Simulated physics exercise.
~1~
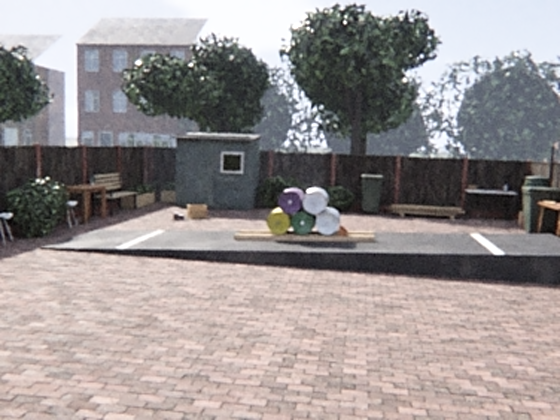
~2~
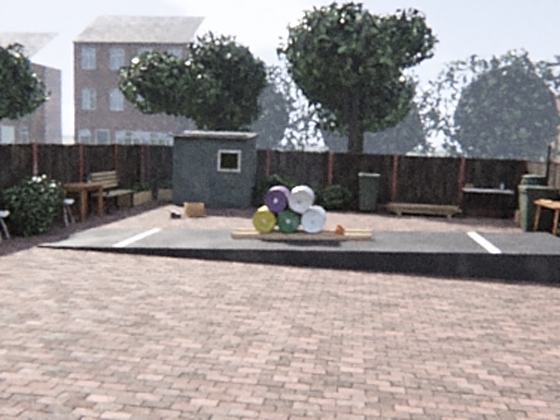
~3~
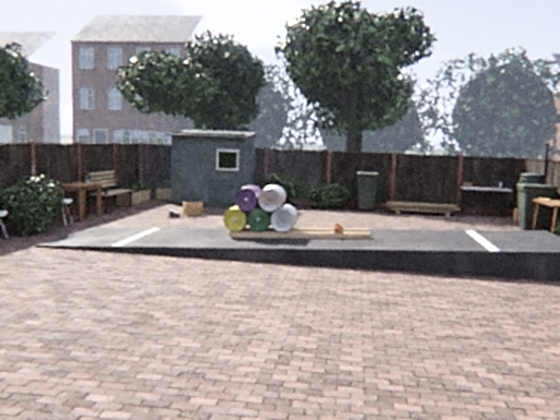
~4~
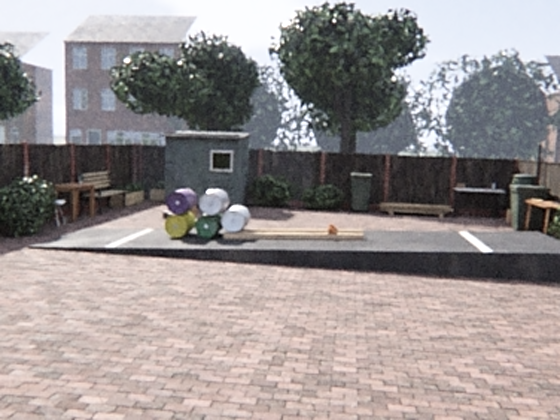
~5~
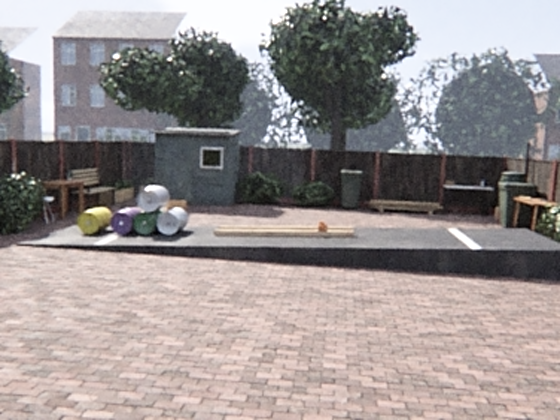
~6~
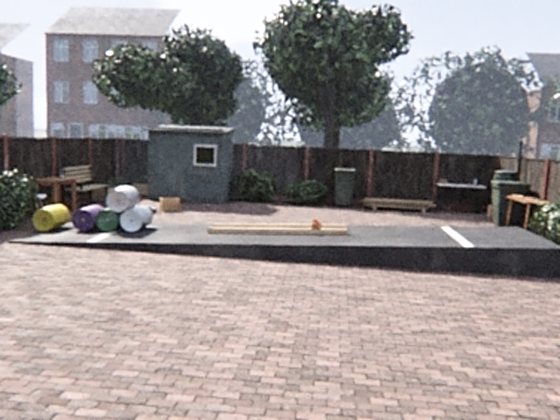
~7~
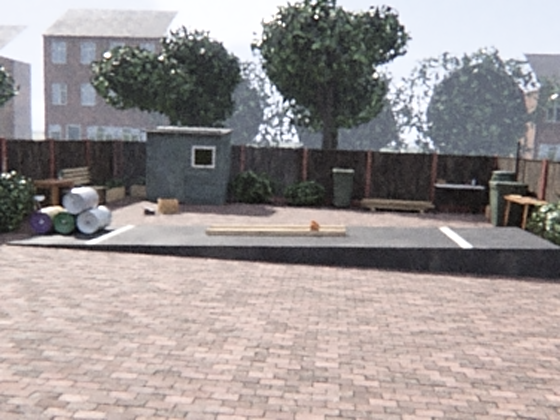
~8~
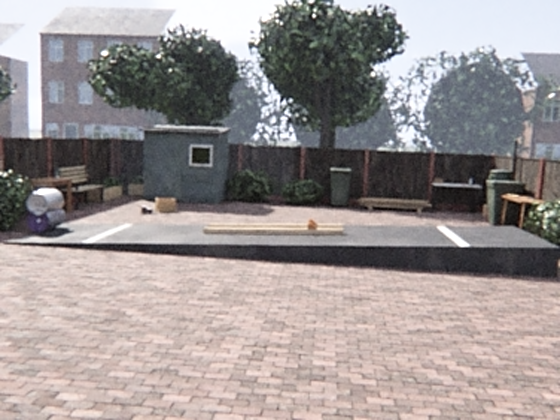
A brick-paved yard with a dark fence, trees and houses behind is seen from across the paving, facing a low, gently sloping asphalt pad. Five kegs, among them purple, yellow and green ones with two pale ones, sit stacked on timber bearers mid-pad, between two white lines. The stack shifts left along the bearers, then rolls off toward the small grey shed's left side as the view pans slightly right. It spreads out, purple dropping down between yellow and green. The kegs cross the left line, and yellow goes out of sight, leaving the last ones bunched at the pad's left end.
